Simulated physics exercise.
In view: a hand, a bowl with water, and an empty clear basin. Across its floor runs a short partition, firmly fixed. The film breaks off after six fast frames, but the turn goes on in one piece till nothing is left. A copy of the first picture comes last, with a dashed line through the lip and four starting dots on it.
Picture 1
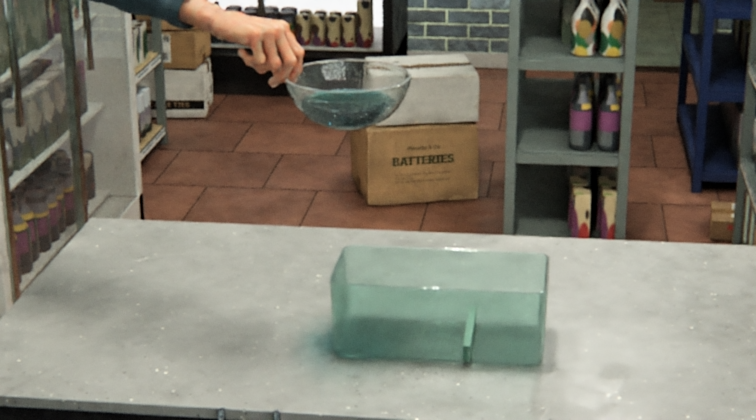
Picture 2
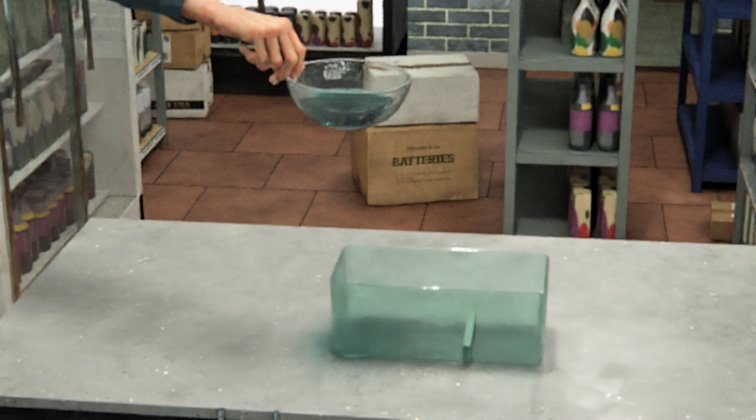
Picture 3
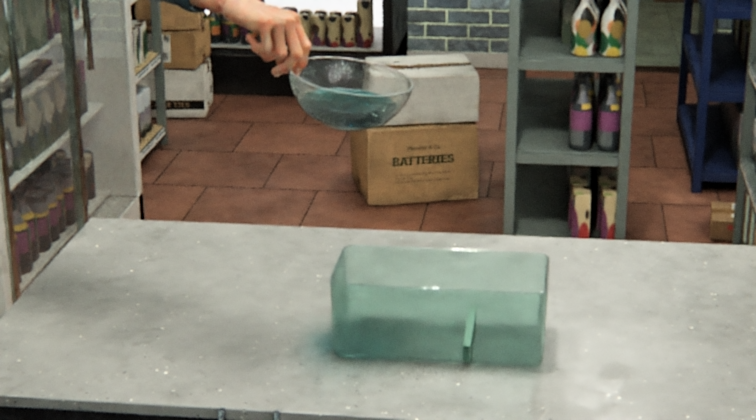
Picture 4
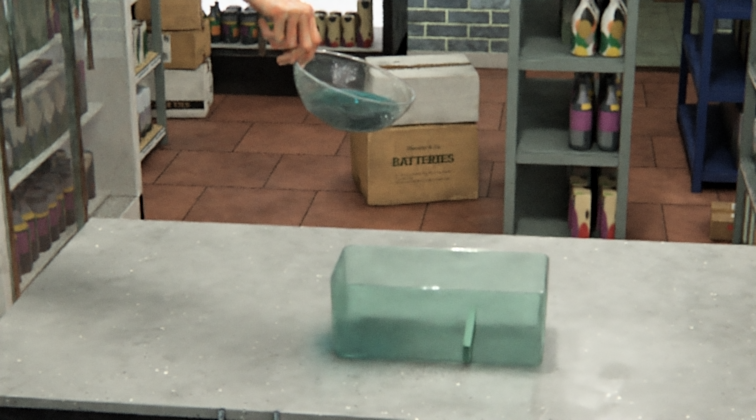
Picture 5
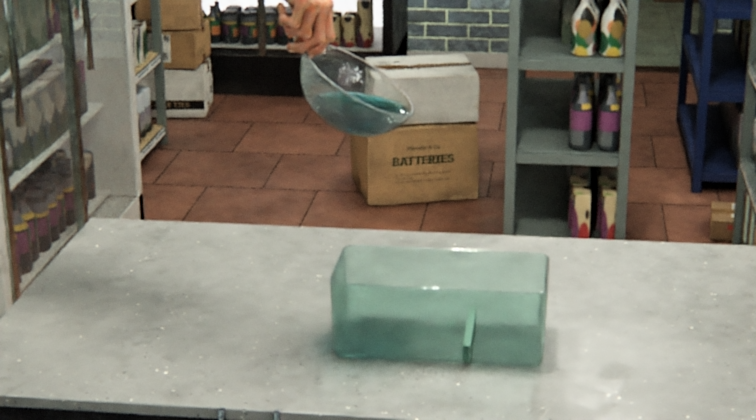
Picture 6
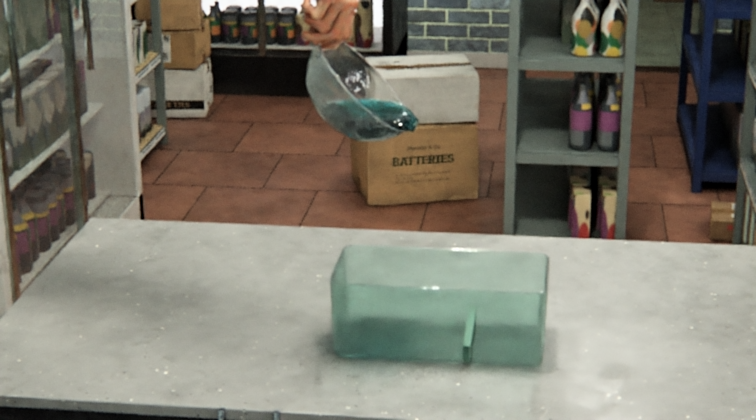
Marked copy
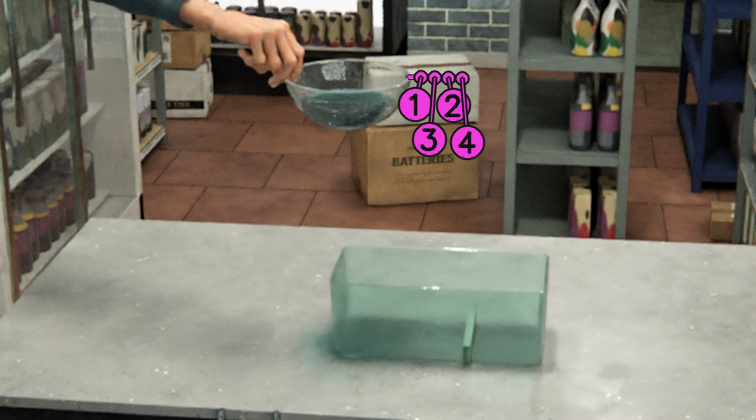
A hand at the upper left holds a clear glass bowl of blue-green water above a pale grey counter in a shop, seen from slightly above by a still camera. On the counter sits a greenish, see-through rectangular basin with a short upright partition, with shelves and a batteries box behind. The hand rises as the bowl tilts rightward, gradually then steeply, until water slips over its lip.
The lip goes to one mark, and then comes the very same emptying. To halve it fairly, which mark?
Spot 3 does it best.
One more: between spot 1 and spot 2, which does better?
That would be 2.
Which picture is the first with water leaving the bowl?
In picture 6.
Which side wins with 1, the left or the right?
The left side.
On the marked copy, 1 at (421, 77); 2 at (448, 78); 3 at (434, 77); 4 at (462, 78).
Choosing 1, about 72 % ends left of the wall and 25 % right of it; 3 % is lost outside.
Choosing 2, about 37 % ends left of the wall and 58 % right of it; 5 % is lost outside.
Choosing 3, about 51 % ends left of the wall and 46 % right of it; 4 % is lost outside.
Choosing 4, about 34 % ends left of the wall and 60 % right of it; 6 % is lost outside.
